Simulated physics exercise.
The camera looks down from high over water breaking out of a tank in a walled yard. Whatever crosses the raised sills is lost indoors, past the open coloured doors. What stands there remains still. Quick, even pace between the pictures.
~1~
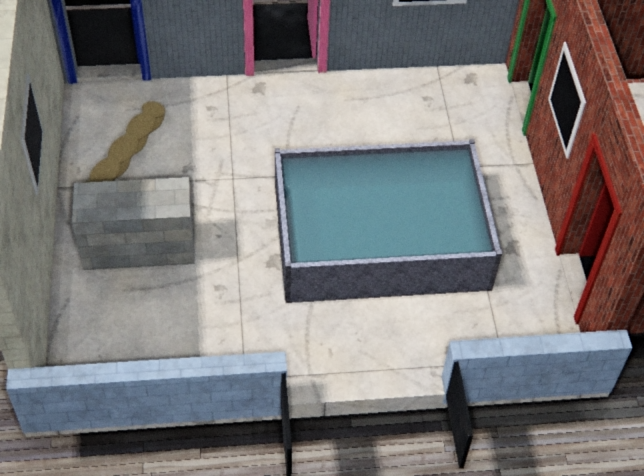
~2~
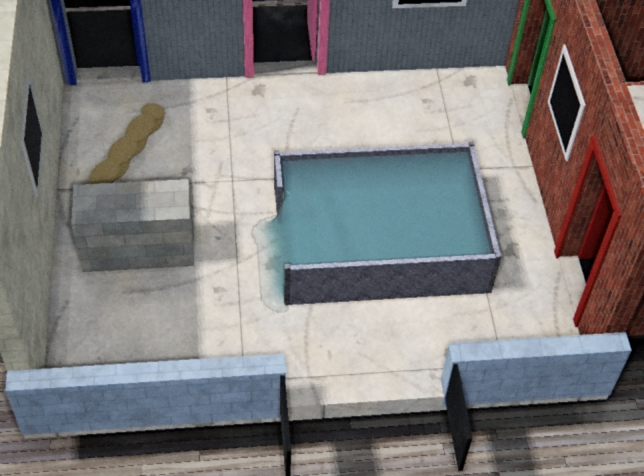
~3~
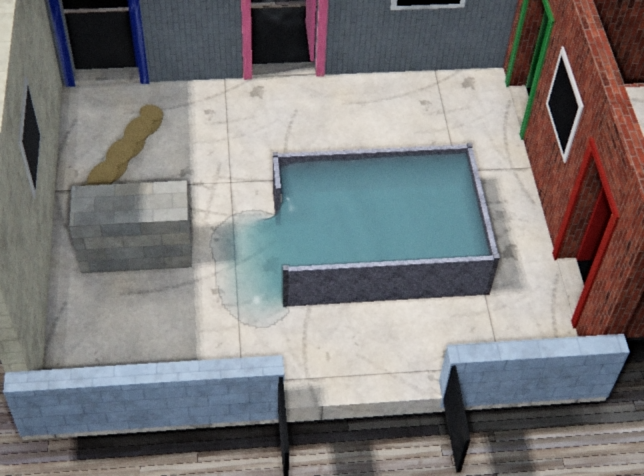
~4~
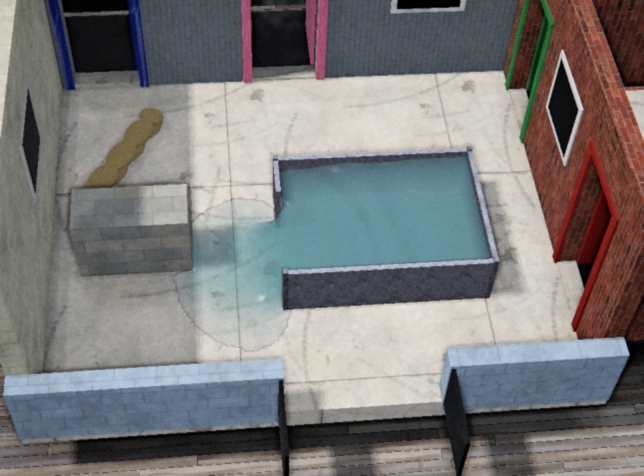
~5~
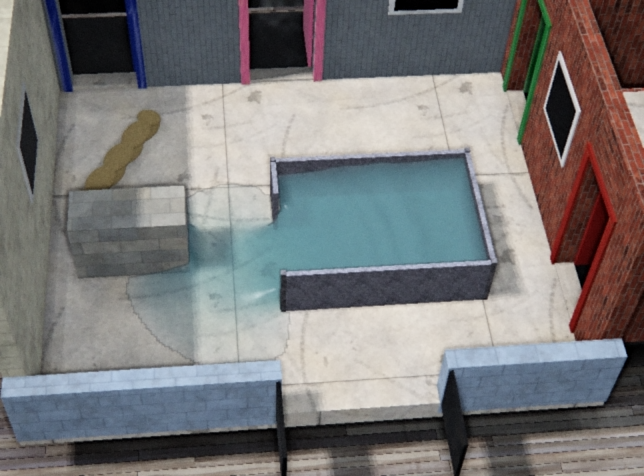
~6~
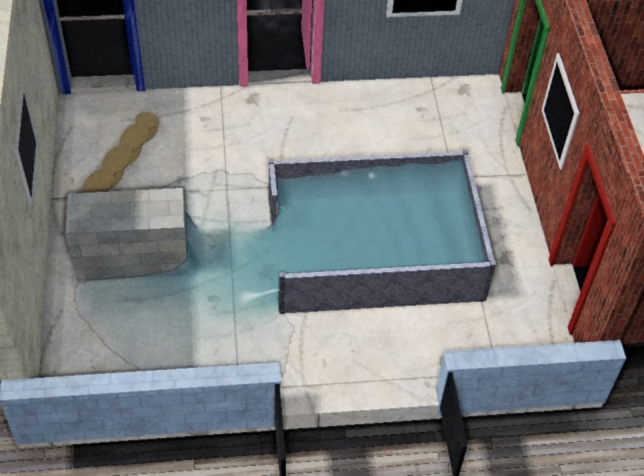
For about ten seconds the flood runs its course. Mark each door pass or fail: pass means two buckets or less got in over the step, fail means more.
Blue door - fail, pink door - fail, green door - fail, red door - fail.
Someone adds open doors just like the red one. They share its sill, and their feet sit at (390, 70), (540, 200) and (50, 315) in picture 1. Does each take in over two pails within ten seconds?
Taking the new doors in the order given: The first comes up short, the second comes up short, the third tops it.
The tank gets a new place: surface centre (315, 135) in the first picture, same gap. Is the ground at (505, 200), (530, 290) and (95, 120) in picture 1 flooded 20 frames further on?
Readings in order: No flood; no flood; flood.
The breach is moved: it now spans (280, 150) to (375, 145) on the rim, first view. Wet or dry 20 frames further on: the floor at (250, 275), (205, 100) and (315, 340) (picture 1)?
In turn: Untouched, then inundated, then untouched.
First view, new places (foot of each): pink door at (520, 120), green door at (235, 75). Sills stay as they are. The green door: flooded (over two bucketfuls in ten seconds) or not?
Looking at it, green tops the limit here.
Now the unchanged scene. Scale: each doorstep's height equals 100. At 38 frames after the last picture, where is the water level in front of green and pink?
Roughly 240 and 230 %.
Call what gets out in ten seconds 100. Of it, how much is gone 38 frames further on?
By then, close to 30 % of it.
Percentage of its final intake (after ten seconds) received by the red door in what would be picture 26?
My estimate is close to 0 per cent.
A moment on, water covers 30 % of the floor; the blue door not reached, the pink door not reached, the green door not reached, the red door not reached.
Next, water covers 40 % of the floor; the blue door not reached, the pink door not reached, the green door not reached, the red door not reached.
Then, water covers 55 % of the floor; the blue door wet at the sill, nothing in, the pink door under two buckets in, the green door not reached, the red door not reached.
Later, water covers 90 % of the floor; the blue door over two buckets in, the pink door over two buckets in, the green door under two buckets in, the red door under two buckets in.
In the end, water covers 95 % of the floor; the blue door far over two buckets in, the pink door far over two buckets in, the green door far over two buckets in, the red door over two buckets in.
